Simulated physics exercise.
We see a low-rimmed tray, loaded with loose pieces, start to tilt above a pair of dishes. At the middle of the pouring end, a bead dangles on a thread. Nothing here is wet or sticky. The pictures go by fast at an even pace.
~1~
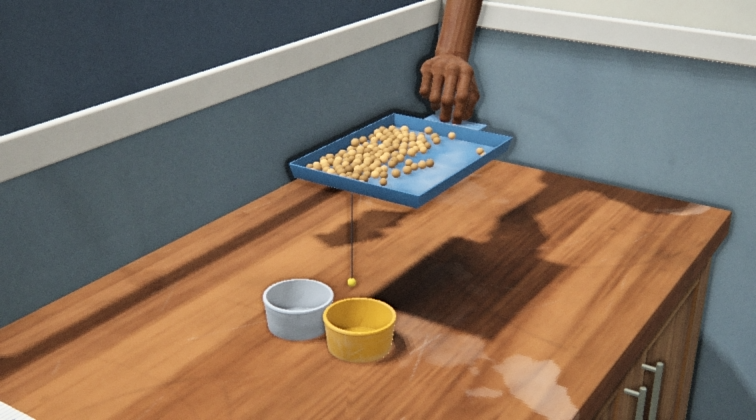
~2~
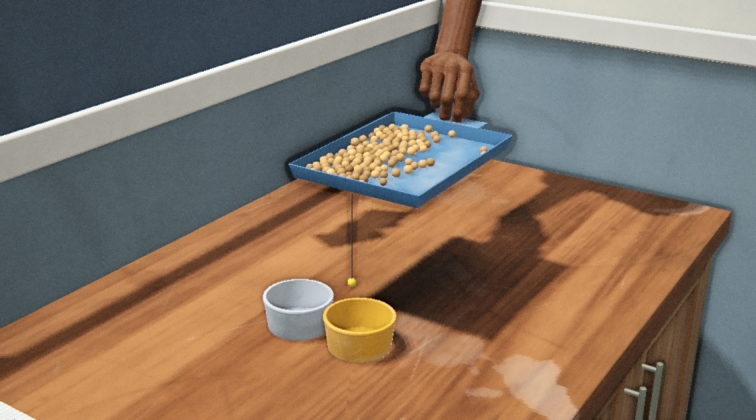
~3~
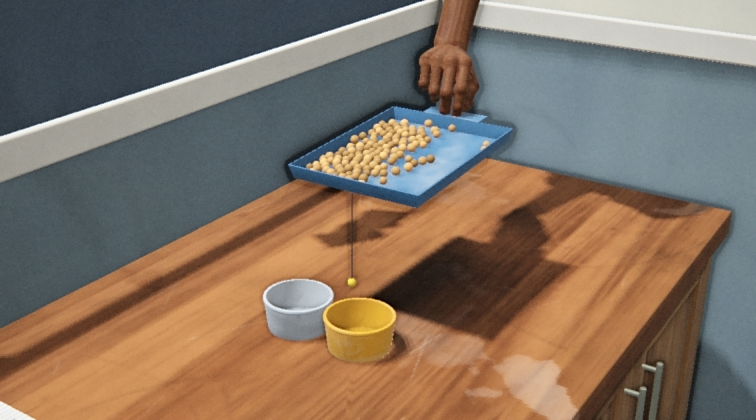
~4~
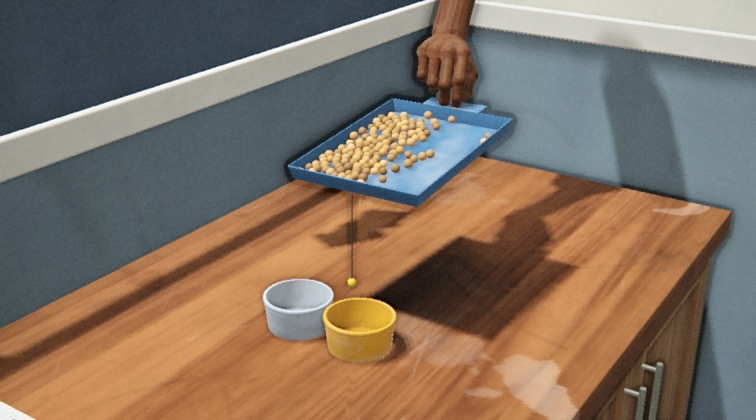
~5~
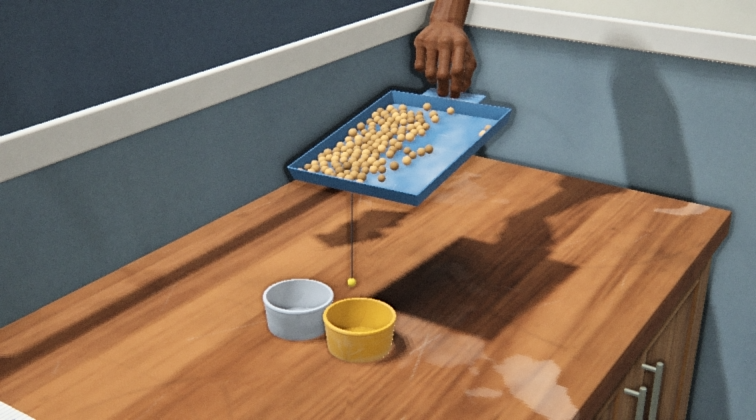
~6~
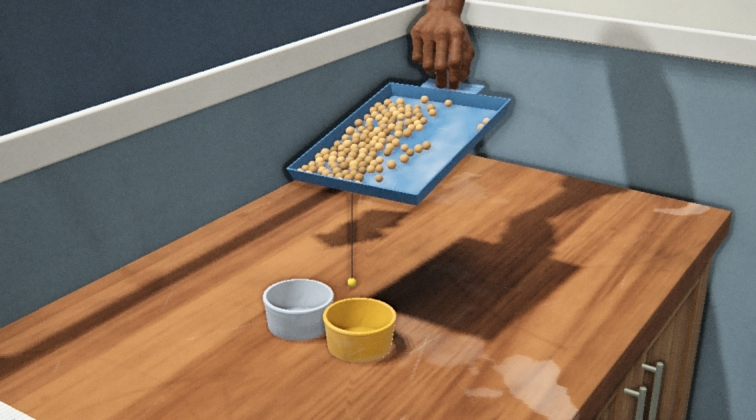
In a room with blue-grey walls and white trim, a wooden countertop is seen from above at an angle, the view staying still. A hand at the top holds a blue tray of tan, round beads over a pale grey dish on the left and a yellow one on the right, a yellow bead hanging between. The hand slowly raises the tray's far side, tilting it slightly toward its near left corner.
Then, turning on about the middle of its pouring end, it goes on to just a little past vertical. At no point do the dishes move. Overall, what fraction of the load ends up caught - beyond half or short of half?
Beyond half.
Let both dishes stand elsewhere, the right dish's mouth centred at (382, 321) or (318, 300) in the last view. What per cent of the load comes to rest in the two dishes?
You'd get 40 in a hundred first and 70 in a hundred after that.
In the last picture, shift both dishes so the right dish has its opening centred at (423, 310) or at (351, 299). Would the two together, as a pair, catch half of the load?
Result, first place: Not as much as half; second place: Not as much as half.
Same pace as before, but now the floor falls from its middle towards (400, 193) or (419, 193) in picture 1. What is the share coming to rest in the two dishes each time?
Lab note: Try one about 20 %, try two 10 %.
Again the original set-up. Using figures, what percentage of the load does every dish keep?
Roughly 60 in a hundred for the left dish, roughly 10 in a hundred for the right dish.
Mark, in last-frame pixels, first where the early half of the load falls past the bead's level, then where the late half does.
I'd place the first part at (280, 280) and the rest at (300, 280).
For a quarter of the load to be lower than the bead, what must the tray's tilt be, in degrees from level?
Roughly 80 degrees of turn.
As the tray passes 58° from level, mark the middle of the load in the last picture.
Check around (334, 153) in the last picture.
Shortly afterwards, tray tipped steeply; the whole lot on the tray.
Next, tray tipped right over; a little on the tray; a little in the right dish; near half in the left dish; near a quarter outside both; a little in the air.
Some moments later, tray tipped past a quarter turn; a little in the right dish; near half in the left dish; near a third outside both.
In the end, tray tipped past a quarter turn; a little in the right dish; near half in the left dish; near a third outside both.
